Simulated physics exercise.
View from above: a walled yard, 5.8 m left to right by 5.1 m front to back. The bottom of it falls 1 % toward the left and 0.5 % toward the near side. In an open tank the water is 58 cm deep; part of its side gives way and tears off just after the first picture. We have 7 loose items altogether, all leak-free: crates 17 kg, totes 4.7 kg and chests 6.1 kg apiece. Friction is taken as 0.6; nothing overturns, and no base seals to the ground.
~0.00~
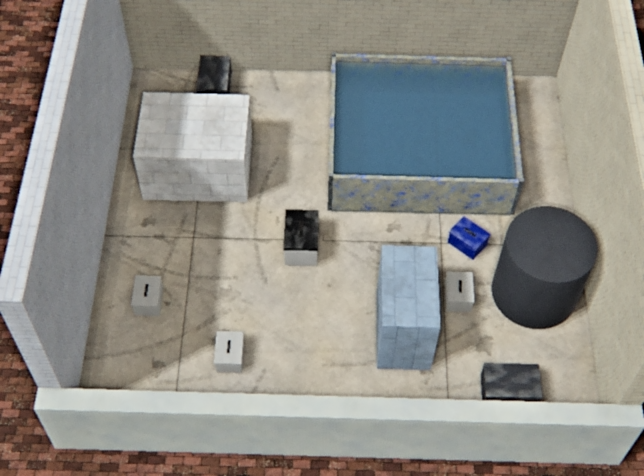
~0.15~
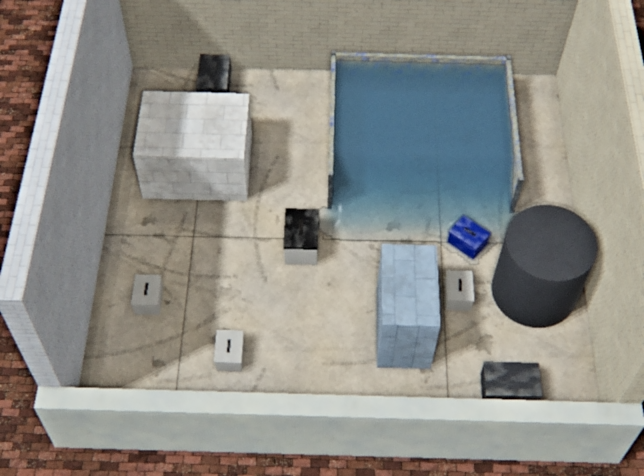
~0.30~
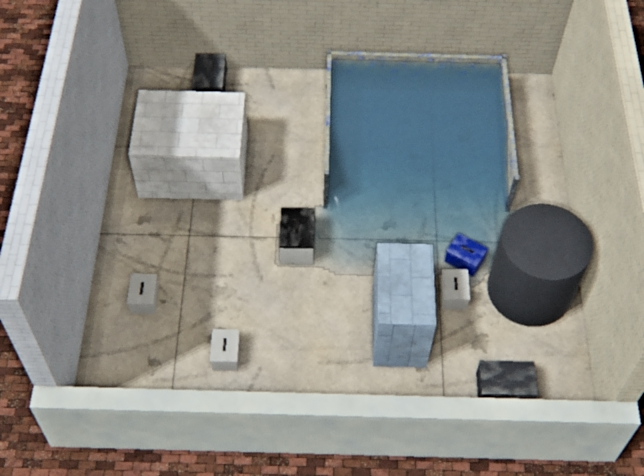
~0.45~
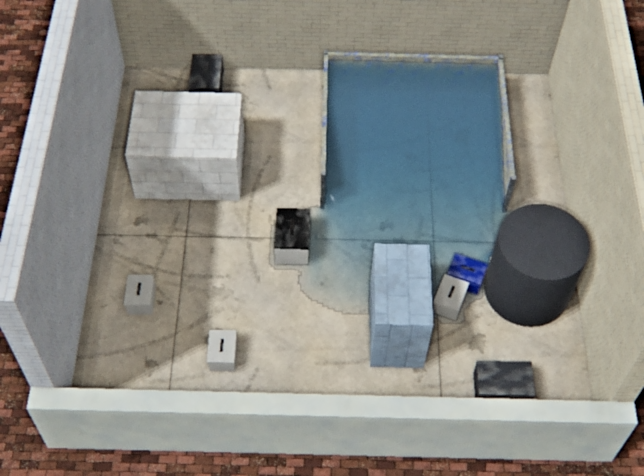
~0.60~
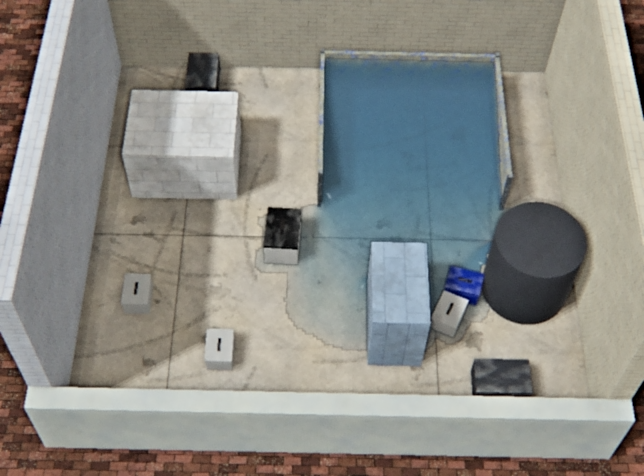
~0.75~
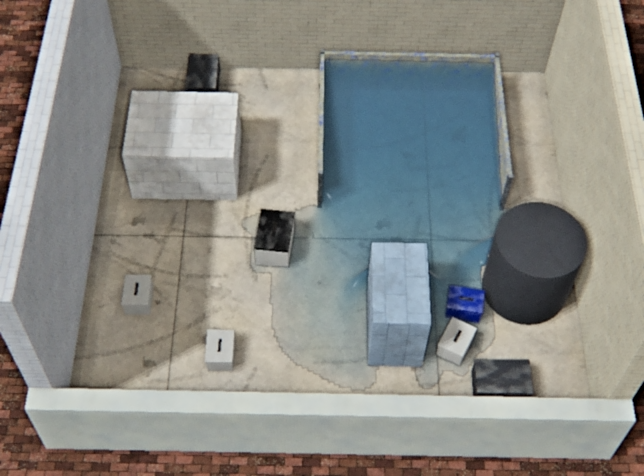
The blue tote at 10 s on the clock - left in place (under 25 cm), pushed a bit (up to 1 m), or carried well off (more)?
Carried well off.
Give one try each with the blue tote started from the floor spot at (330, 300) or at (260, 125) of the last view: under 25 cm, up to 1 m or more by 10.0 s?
From the first place it goes well off; from the second it goes well off.
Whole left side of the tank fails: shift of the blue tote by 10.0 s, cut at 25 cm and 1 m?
Note: Blue tote shifted modestly.
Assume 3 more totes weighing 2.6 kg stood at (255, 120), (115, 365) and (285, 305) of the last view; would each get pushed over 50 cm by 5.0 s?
In that order: Under, over, past it.
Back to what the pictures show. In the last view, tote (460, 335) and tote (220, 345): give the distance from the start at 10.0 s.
300 cm and 200 cm, respectively.
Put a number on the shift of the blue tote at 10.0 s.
Some 350 cm, give or take.
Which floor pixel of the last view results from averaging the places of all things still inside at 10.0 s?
Averaged position, last view: Near pixel (266, 254).
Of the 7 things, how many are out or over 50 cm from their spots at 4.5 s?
I get 6.
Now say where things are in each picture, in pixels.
In the first picture, the blue tote at (470, 233), on the bottom; water covers 4.2 m2; 0 of 7 have shifted.
In the second picture, the blue tote at (470, 232), on the bottom; water covers 5.2 m2; 0 of 7 have shifted.
In the third picture, the blue tote at (467, 250) rests on the ground, 29 cm from its start; water covers 6.4 m2; 1 of 7 have shifted.
In the fourth picture, the blue tote at (468, 269), on the bottom, 55 cm from its start; 7.4 m2 under water; 2 of 7 have shifted.
In the fifth picture, the blue tote at (465, 280), afloat, 75 cm from its start; 8.5 m2 under water; 3 of 7 have shifted.
In the sixth picture, the blue tote at (466, 299) floats, 100 cm from its start; water covers 9.7 m2; 3 of 7 have shifted.
After 2.0 s the blue tote is near (534, 363), 1.9 m from its start, afloat; 4 afloat.
After 4.5 s the blue tote is near (442, 388), 2.1 m from its start, afloat; 6 afloat.
After 7.0 s the blue tote is near (345, 389), 2.5 m from its start, afloat; 7 afloat.
After 10.0 s the blue tote is near (198, 375), 3.6 m from its start, afloat; 7 afloat.
